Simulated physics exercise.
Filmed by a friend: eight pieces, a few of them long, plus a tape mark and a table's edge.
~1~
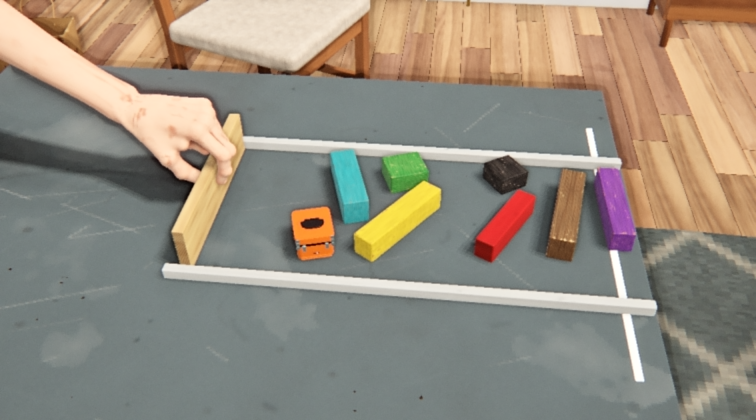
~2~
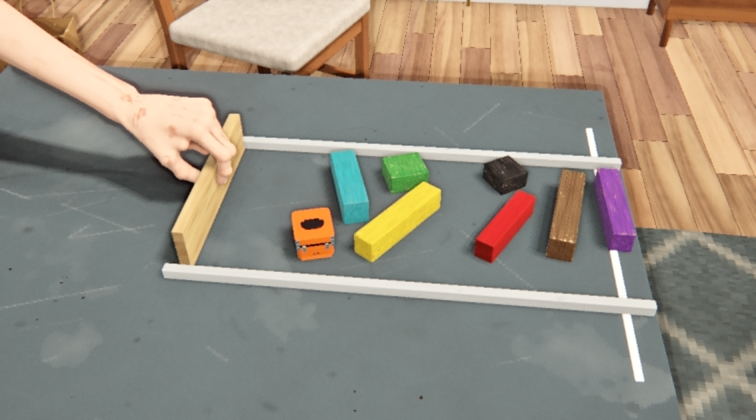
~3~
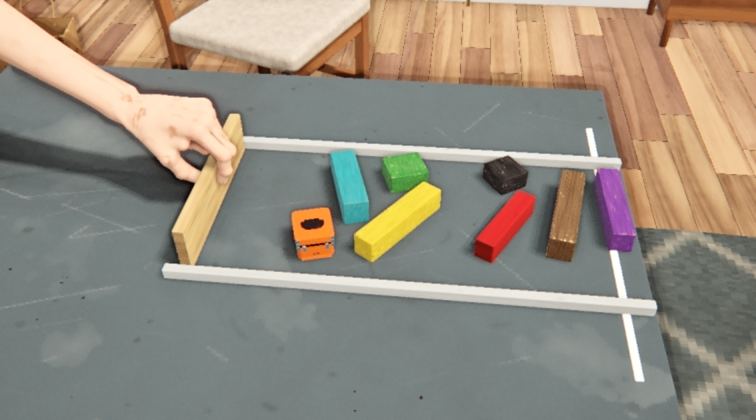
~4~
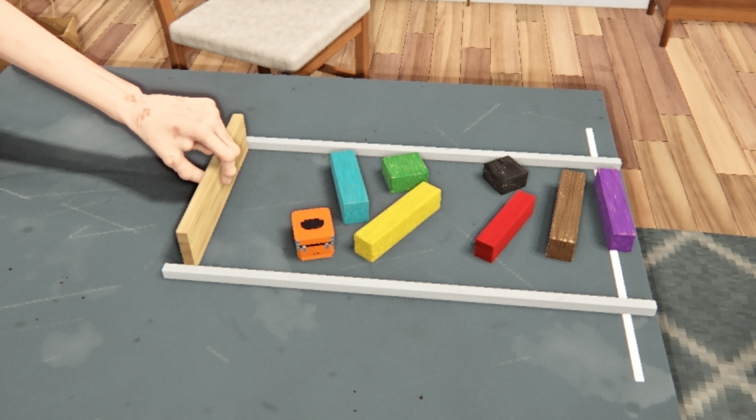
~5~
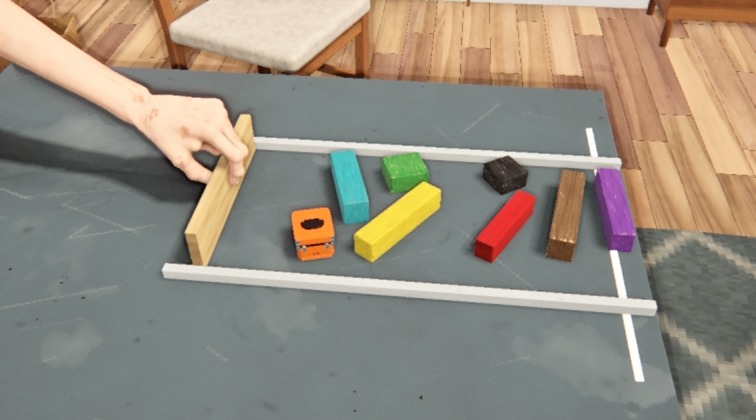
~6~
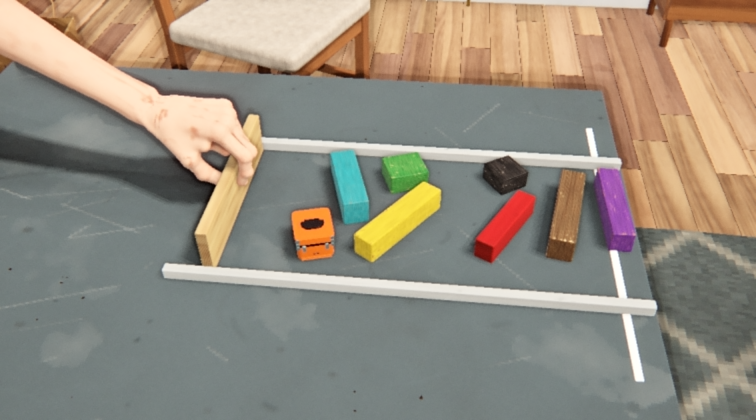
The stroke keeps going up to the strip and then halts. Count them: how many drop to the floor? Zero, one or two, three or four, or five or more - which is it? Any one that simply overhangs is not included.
Falls: More than four.
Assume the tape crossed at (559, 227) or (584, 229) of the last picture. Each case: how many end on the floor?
You'd get 3 the first time and 4 the second.
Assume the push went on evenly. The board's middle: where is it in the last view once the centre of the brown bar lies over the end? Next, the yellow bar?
First it's close to (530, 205), next close to (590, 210).
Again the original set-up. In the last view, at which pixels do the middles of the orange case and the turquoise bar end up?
I'd say approximately (640, 262) and then (621, 204).
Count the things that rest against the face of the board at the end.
That would be 2 of them.
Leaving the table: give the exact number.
That totals 6.
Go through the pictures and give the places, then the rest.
The first frame shows purple bar (614, 208); brown bar (567, 213); black block (505, 175); board (213, 185); tape (609, 230).
The second frame shows brown bar (567, 214); red stick (506, 226).
The third frame shows black block (505, 175); yellow bar (399, 220).
The fourth frame shows purple bar (613, 208); board (216, 186).
The fifth frame shows brown bar (567, 214); green block (405, 172).
The sixth frame shows purple bar (613, 208); brown bar (567, 214); black block (505, 175); board (233, 187); tape (609, 230).
Soon after, none off yet; purple bar at rest near (613, 208); brown bar at rest near (567, 214); black block at rest near (505, 175).
At rest, the number that fall off is five or more; fallen, green block, yellow bar, red stick, black block, brown bar and purple bar.
